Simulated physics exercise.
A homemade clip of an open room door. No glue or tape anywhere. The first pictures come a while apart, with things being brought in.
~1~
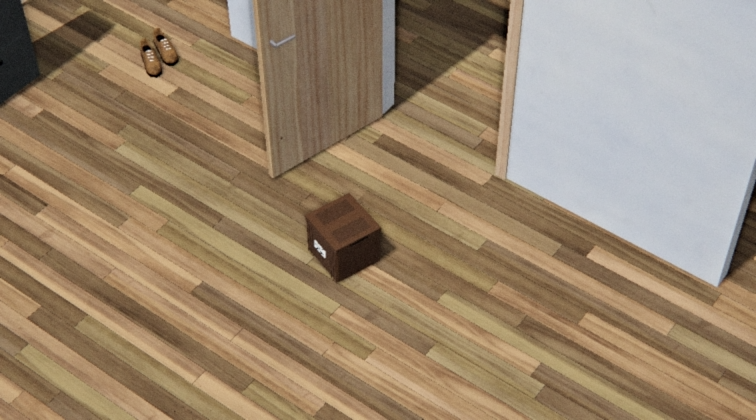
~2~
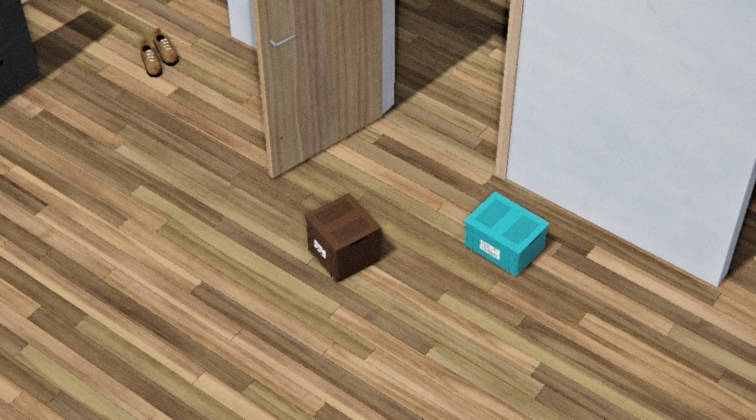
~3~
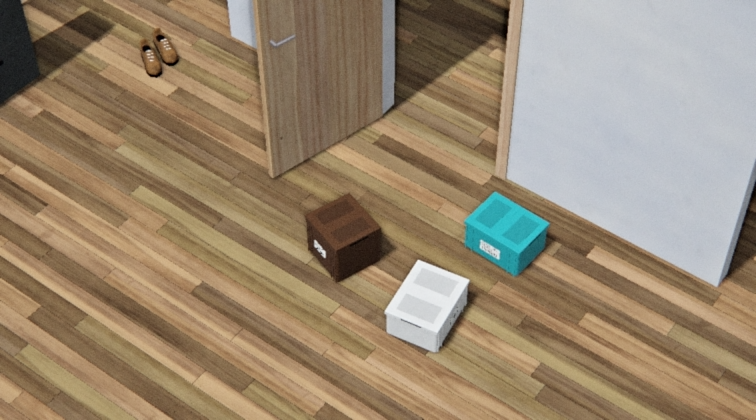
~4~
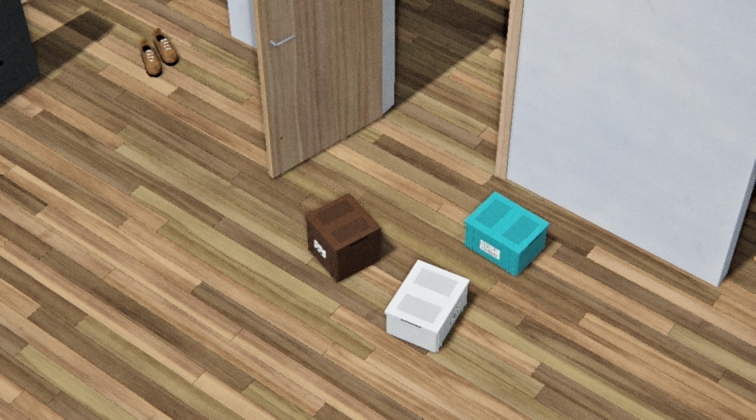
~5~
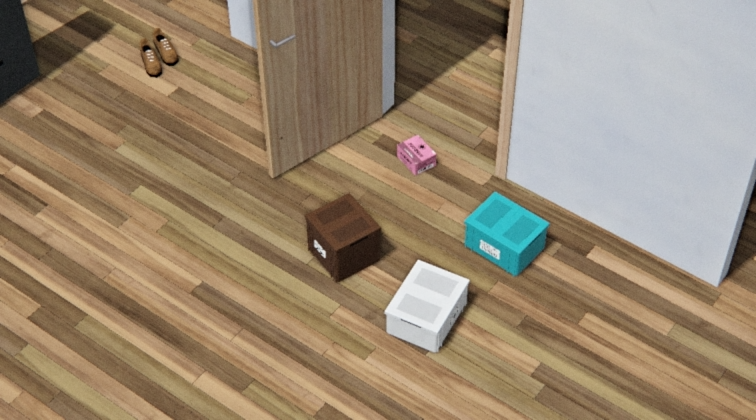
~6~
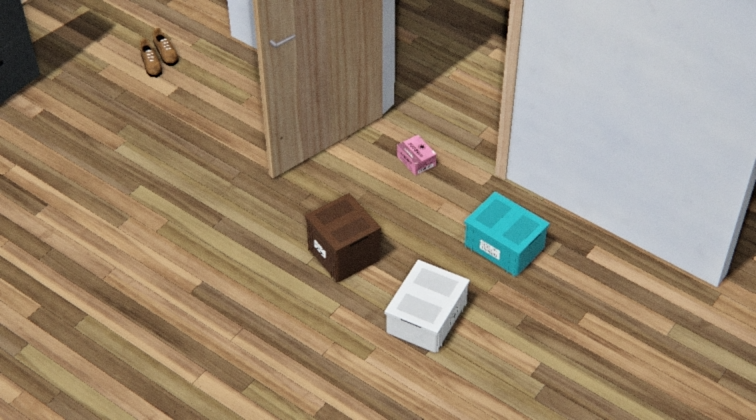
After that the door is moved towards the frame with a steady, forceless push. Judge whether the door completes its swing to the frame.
It touches the doorframe.
Then, 0.70 s past the last view, door at 74°.
Then, 1.20 s past the last view, door at 28°; pink box displaced a little near (427, 154).
Then, 1.30 s past the last view, door at 19°; pink box displaced about its own width near (438, 150).
Then, 1.50 s past the last view, door at 0°; pink box displaced about its own width near (459, 137).
Finally, door at 0°; moved from the start, pink box; the other 3 still in place. Final places as the last picture's camera would see them, pink box near (469, 128).
